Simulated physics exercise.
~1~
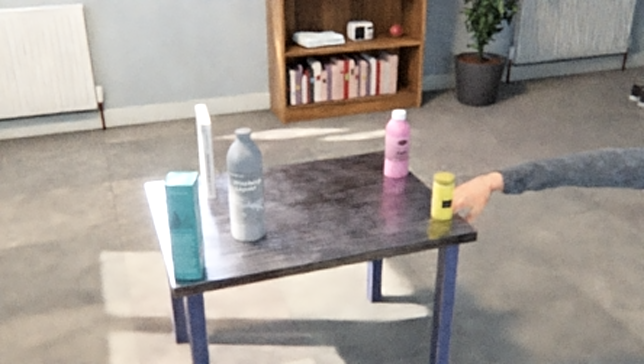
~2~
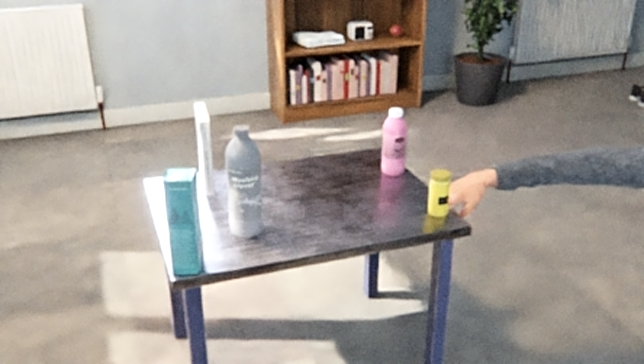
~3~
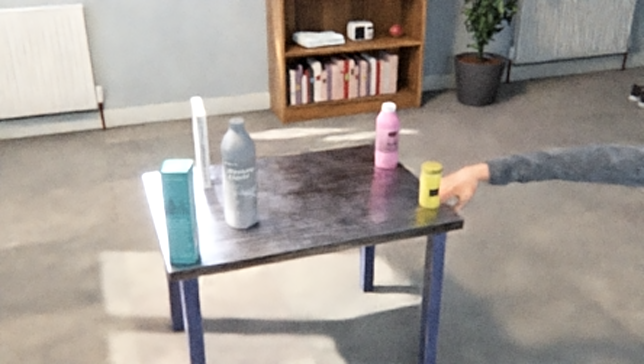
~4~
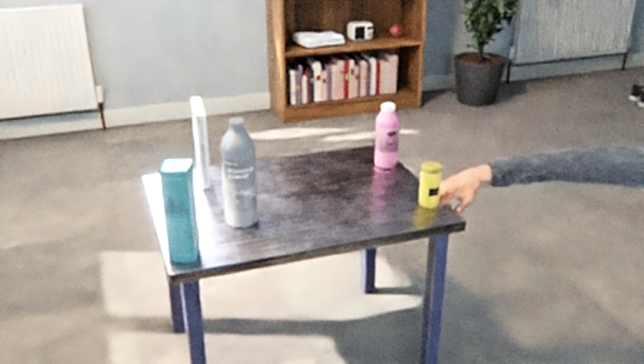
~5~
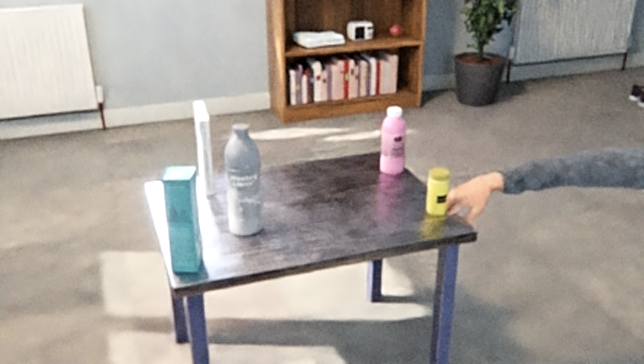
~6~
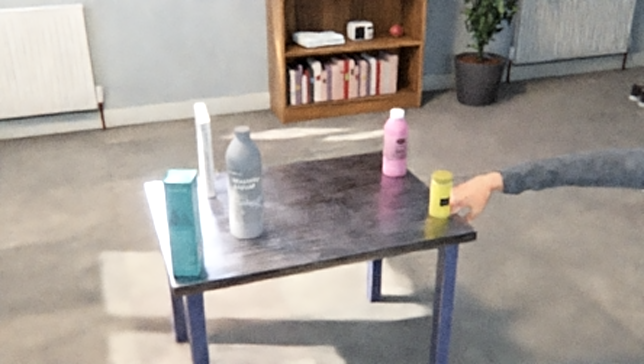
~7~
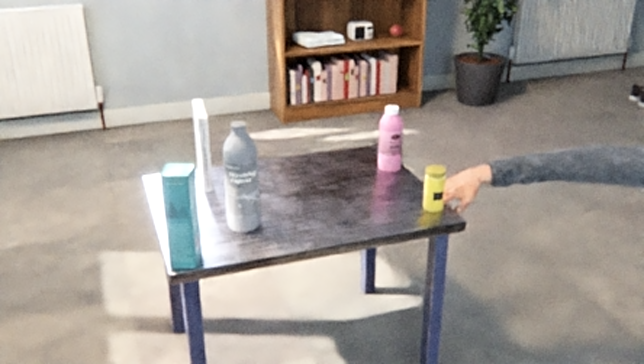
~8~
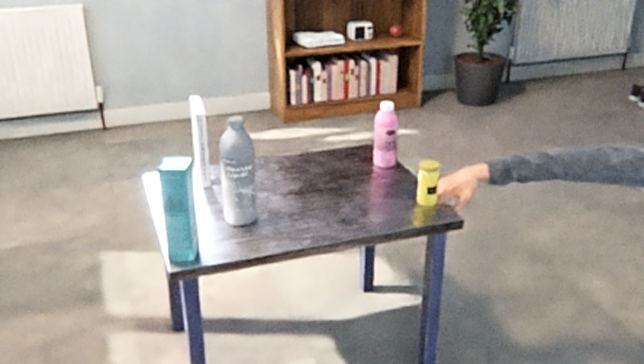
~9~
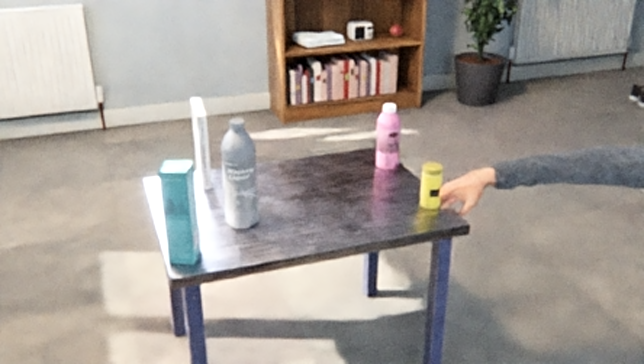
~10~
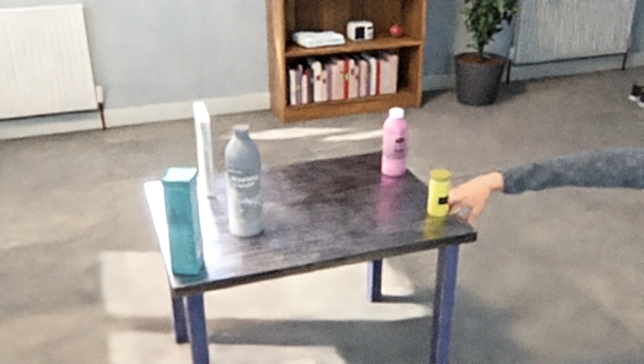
In a room with a bookshelf, a hand shifting a small table back and forth, its bottles and cartons staying upright.
